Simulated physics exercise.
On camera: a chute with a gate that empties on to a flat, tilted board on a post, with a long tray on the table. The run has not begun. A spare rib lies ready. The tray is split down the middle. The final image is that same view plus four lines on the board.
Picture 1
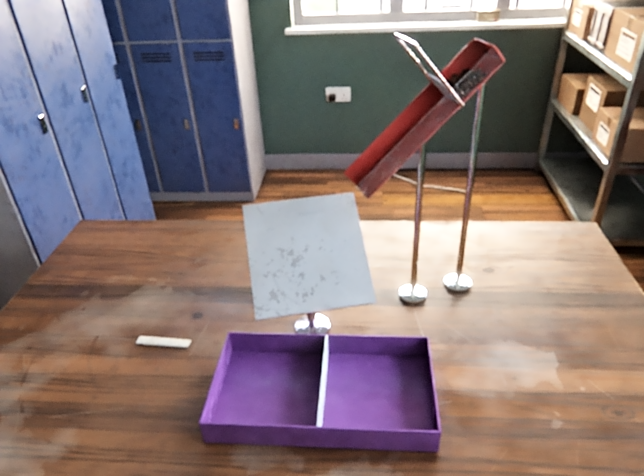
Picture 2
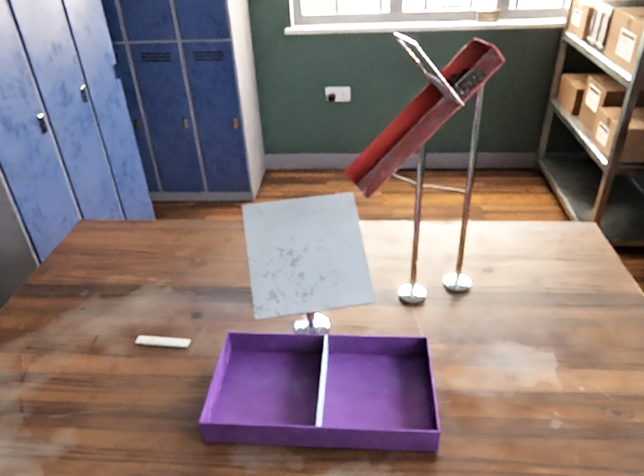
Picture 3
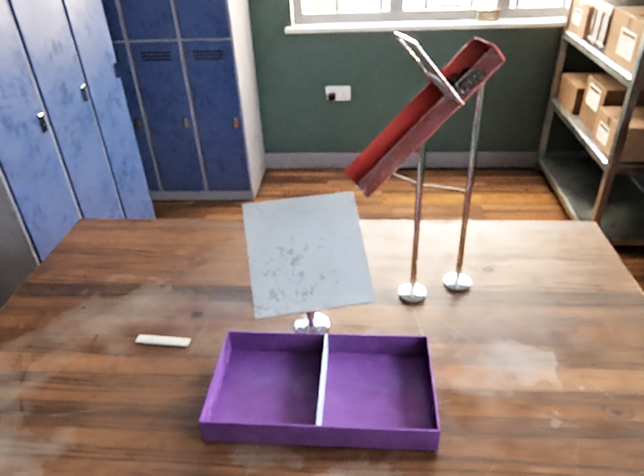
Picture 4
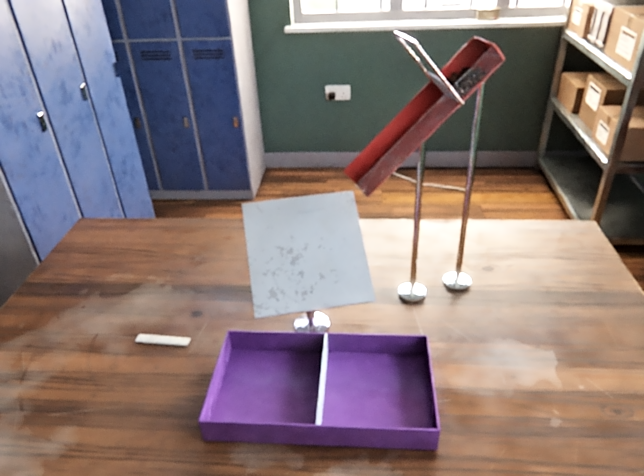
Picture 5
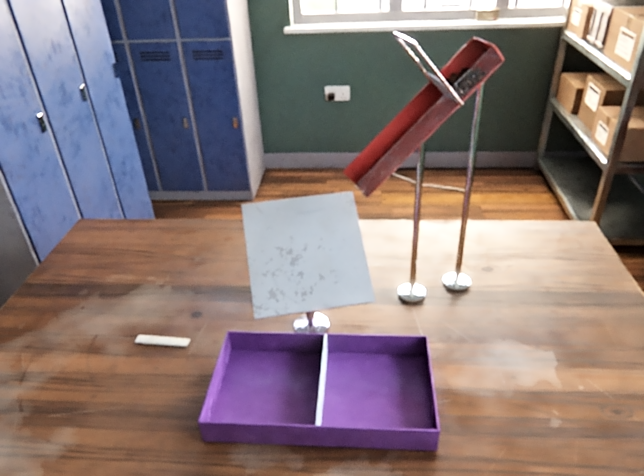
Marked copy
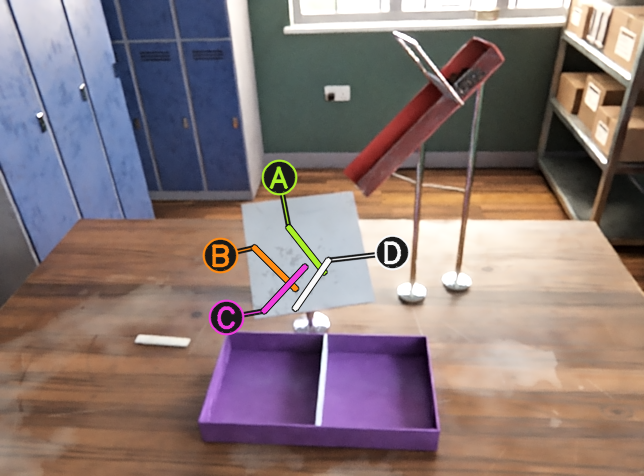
Nothing moves from start to finish: a red chute stays propped at a slant on two metal stands, its small dark load resting near the raised upper end. Below it, a tilted grey board, a divided purple tray and a short pale strip at left remain still on the wooden table.
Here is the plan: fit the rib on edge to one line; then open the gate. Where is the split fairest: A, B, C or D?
I would pick line B.
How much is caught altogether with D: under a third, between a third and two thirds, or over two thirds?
Over two thirds.
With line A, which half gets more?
The right half.
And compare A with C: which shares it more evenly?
That would be C.
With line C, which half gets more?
Left.
On the marked copy, line A from (288, 227) to (324, 272); line B from (254, 247) to (295, 288); line C from (305, 266) to (264, 310); line D from (328, 260) to (295, 308).
If A is chosen, of what is caught, a small part in the left half, nearly all in the right.
If B is chosen, of what is caught, about half in the left half, about half in the right.
If C is chosen, of what is caught, most in the left half, about a quarter in the right.
If D is chosen, of what is caught, nearly all in the left half, a small part in the right.
